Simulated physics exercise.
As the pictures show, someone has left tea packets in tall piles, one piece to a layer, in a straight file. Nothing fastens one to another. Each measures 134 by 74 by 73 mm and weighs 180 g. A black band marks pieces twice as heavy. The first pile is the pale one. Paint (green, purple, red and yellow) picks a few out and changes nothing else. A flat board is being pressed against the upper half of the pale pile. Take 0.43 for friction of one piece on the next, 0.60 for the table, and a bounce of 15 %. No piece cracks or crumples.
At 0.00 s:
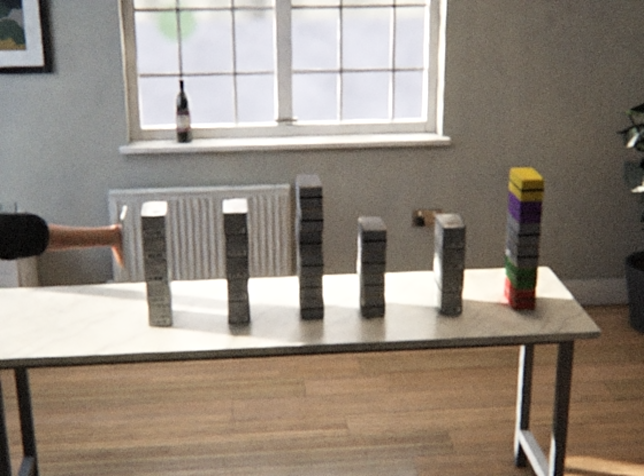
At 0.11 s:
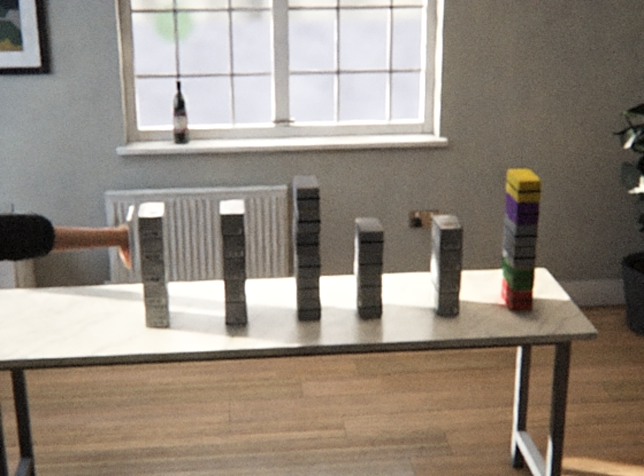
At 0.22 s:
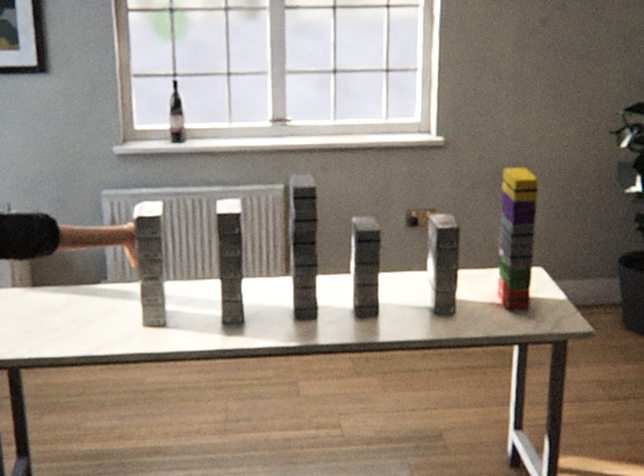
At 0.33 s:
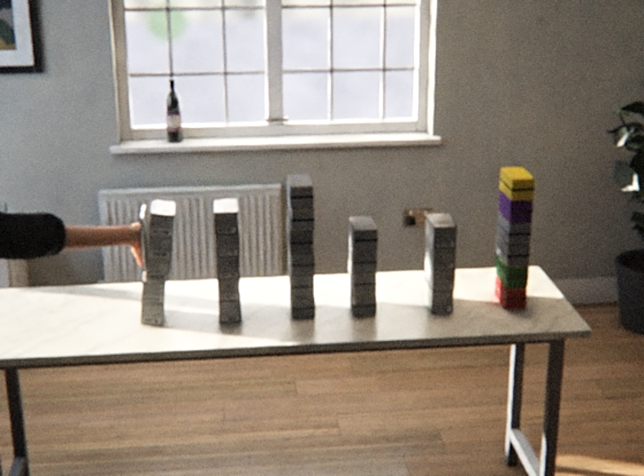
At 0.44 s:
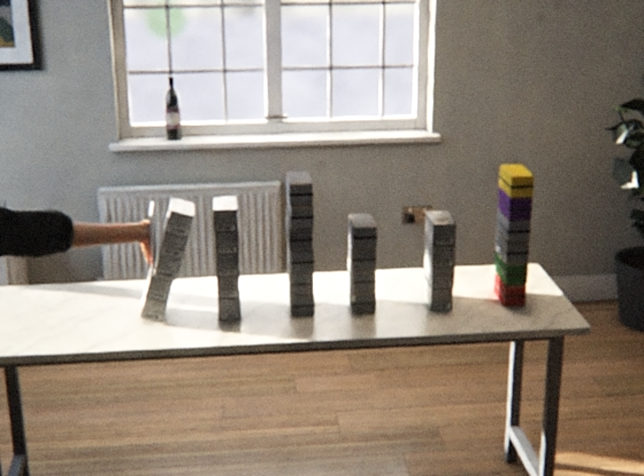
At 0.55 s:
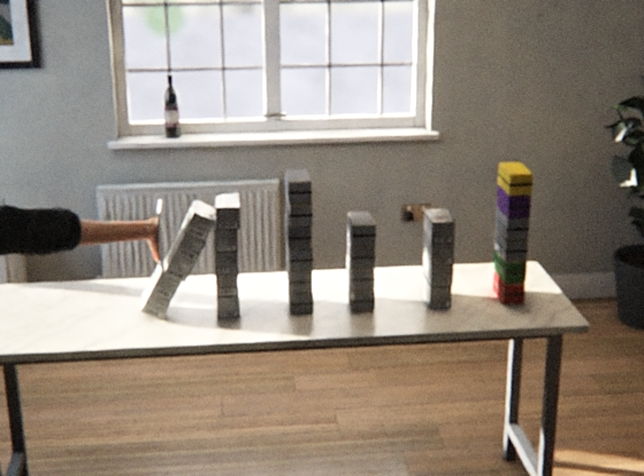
A hand came in from the left and pressed against the upper part of the pale stack on a table, tilting it steadily rightward toward the next grey stack, while the multicoloured stack stayed upright.
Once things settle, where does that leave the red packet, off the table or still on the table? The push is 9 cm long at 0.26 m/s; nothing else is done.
That packet is still on top.
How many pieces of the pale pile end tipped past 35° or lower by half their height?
5 of them.
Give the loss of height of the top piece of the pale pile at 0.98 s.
About 12 cm.
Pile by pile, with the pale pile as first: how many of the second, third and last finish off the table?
Second 0, third 0, last 4.
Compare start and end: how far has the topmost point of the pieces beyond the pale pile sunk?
About 23 cm.
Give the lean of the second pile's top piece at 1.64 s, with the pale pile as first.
About 40°.
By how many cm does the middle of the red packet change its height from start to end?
It ends some 0 cm lower.
By 0.98 s, 5 of the pale pile down; none of the 25 other packets off the table, 11 disturbed; red packet unmoved.
By 1.64 s, 5 of the pale pile down; none of the 25 other packets off the table, 19 disturbed; red packet unmoved.
By 2.52 s, 5 of the pale pile down; 3 of the 25 other packets off the table; red packet unmoved; purple packet on its side.
When it is over (2.9 s), 5 of the pale pile down; 4 of the 25 other packets off the table; red packet unmoved; green packet on its side; purple packet tilted 62°, 1.03 m lower. In pixels of the last frame, middles, red packet near (509, 286), green packet near (535, 285).
